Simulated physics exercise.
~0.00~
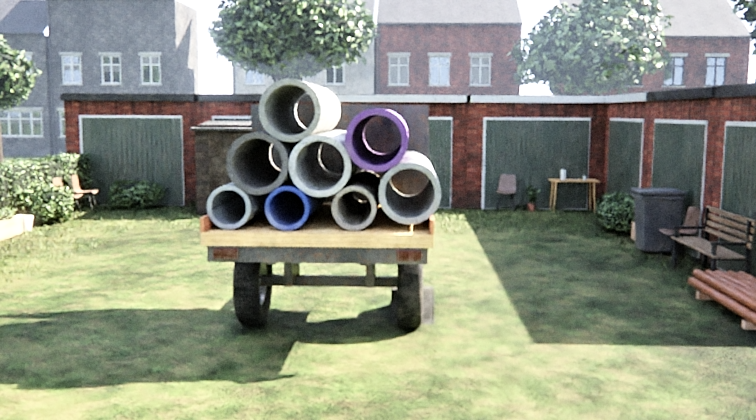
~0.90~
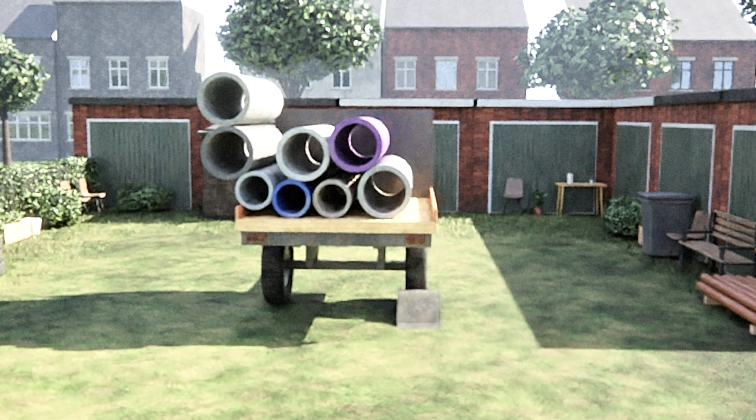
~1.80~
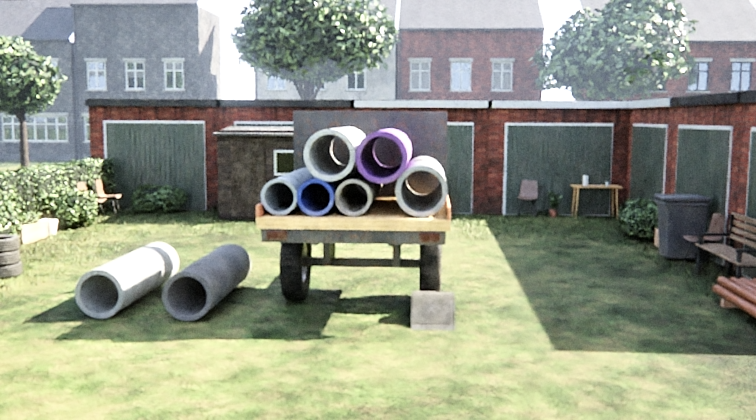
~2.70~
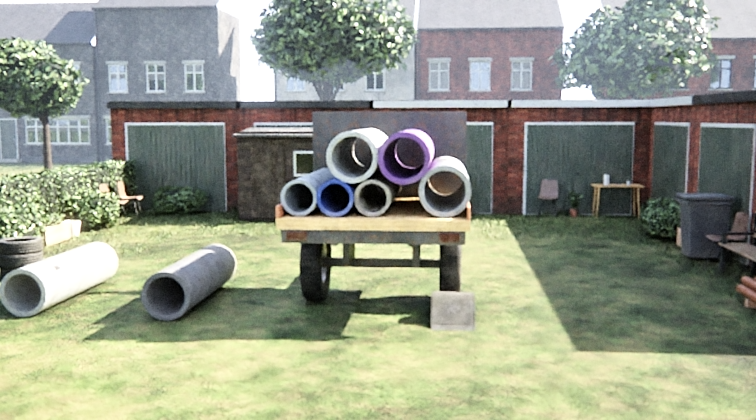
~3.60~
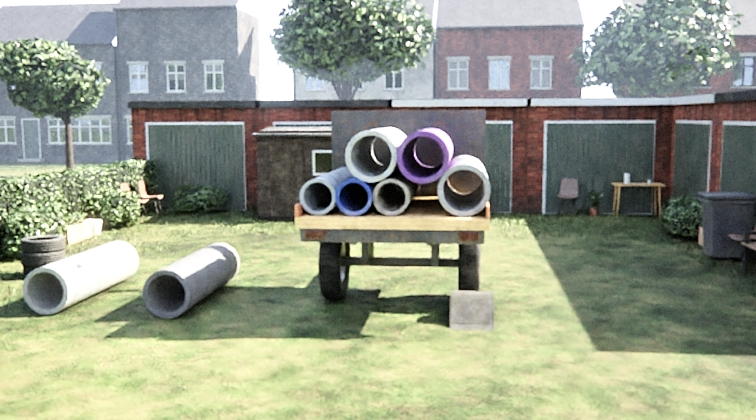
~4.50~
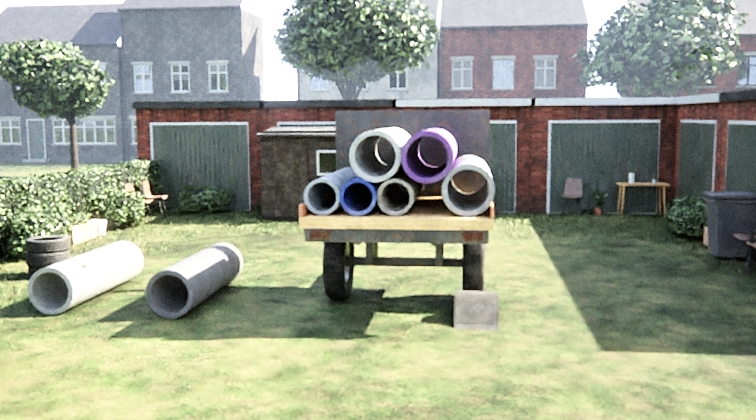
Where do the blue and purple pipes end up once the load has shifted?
Both stay on the trailer, with the blue pipe in the bottom row on the deck and the purple one resting on top of other pipes.
To begin with, a flat trailer seen from behind carries a heap of hollow concrete pipes, one blue in the bottom row and one purple higher up, on a lawn before brick garages. The trailer creeps forward, and its right wheel passes over a grey block, leaving it on the grass behind. The heap shifts left, and the top grey pipe and the one below it slide out past the left edge. Both drop and come to rest on the grass at the left. The other six stay on the deck, blue at the bottom and purple resting on top.
